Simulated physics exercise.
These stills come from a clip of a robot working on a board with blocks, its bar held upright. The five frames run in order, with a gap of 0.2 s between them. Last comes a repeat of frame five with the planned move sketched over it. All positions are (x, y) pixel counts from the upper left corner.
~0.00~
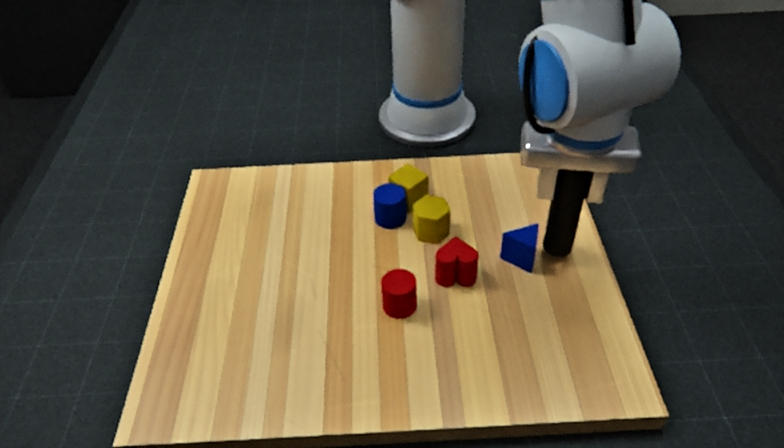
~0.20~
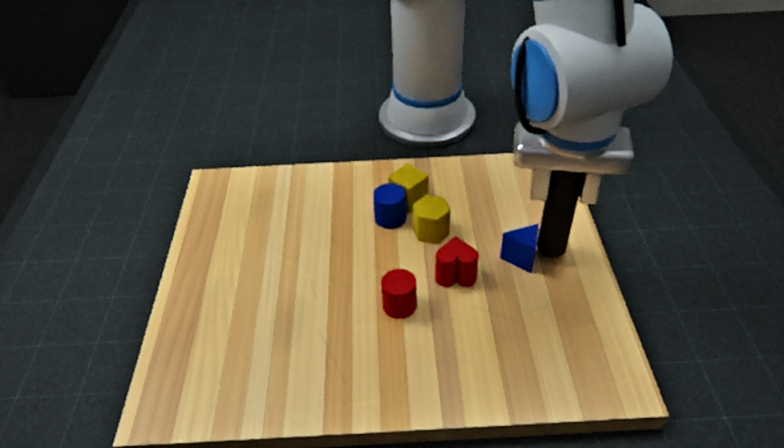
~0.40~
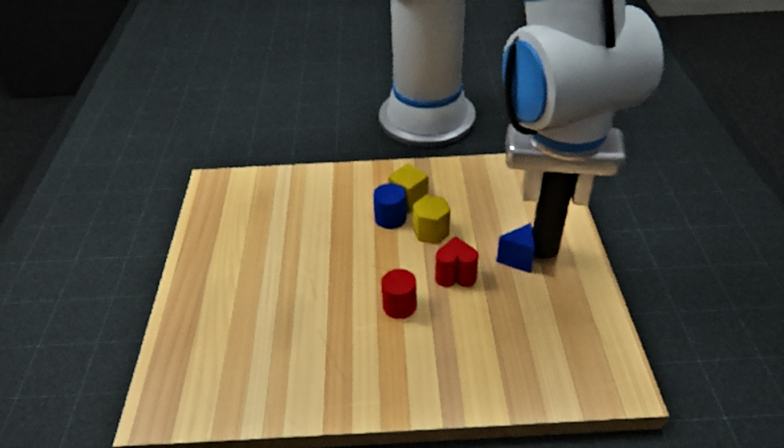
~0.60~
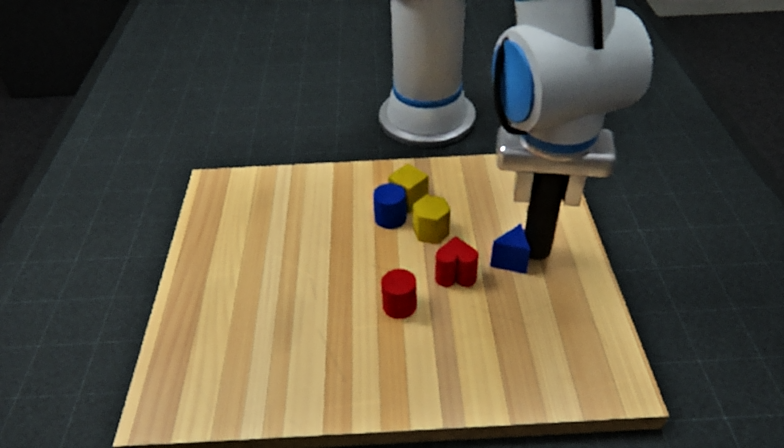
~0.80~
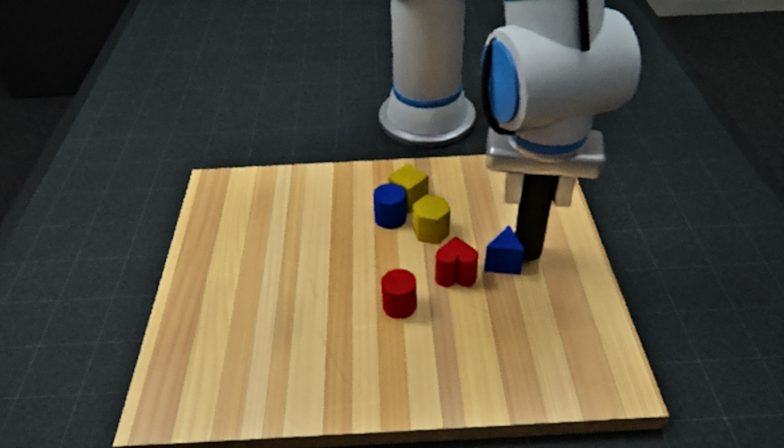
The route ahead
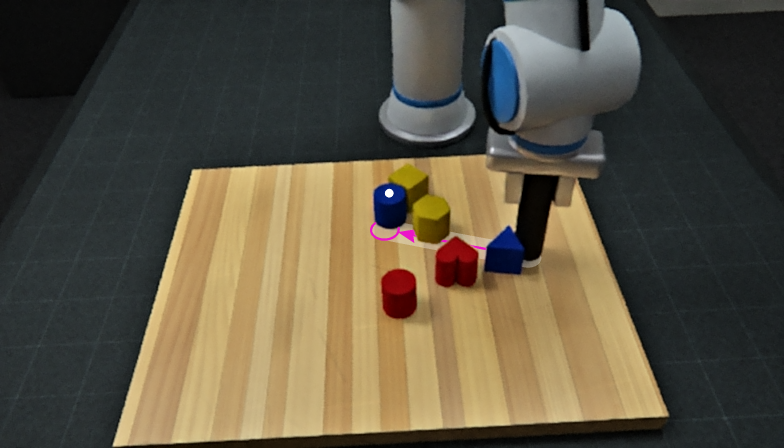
To begin with, a robot arm holds a dark bar upright near the right side of a wooden board, beside a blue triangular block. The bar moves slightly left and pushes the triangle a short way toward the red heart-shaped block, while the other red, yellow and blue blocks stay still.
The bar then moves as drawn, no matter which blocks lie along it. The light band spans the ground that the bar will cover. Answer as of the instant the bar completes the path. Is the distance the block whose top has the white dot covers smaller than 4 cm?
I believe not.
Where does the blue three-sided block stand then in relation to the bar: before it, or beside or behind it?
I'd say the blue three-sided block has slipped off and sits beside or behind the bar.
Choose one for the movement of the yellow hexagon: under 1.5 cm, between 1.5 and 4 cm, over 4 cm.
The yellow hexagon ends up quite far away, over 4 cm.
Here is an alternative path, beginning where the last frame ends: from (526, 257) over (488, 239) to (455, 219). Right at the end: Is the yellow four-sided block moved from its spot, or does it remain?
If the bar follows that path, the yellow four-sided block stays in its place.
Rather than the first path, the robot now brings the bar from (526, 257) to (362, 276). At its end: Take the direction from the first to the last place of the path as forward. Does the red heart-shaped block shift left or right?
Its shift is leftward.
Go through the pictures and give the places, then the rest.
Bar's lower end (557, 246); blue circular block (389, 193); yellow hexagon (432, 207); red heart-shaped block (457, 251); blue three-sided block (526, 234), in the first picture.
Bar (551, 247); blocks still, in the second picture.
Bar (544, 249); blue three-sided block (522, 235), in the third picture.
Bar (536, 250); blue three-sided block (515, 237), in the fourth picture.
Bar (527, 251); blue circular block (389, 193); yellow hexagon (432, 207); red heart-shaped block (457, 251); blue three-sided block (507, 240), in the fifth picture.
Drawn move, from (526, 257) to (385, 230); the dot is on the blue circular block.
On the path given first. One third of the way, bar (477, 241); blue three-sided block (484, 243), turned 60° anticlockwise.
Two thirds of the way, bar (430, 232); blue circular block (376, 188); yellow hexagon (405, 200); blue three-sided block (484, 243), turned 60° anticlockwise.
At the end, bar (385, 224); blue circular block (345, 174); yellow hexagon (360, 192); red heart-shaped block still; blue three-sided block (484, 243), turned 60° anticlockwise.
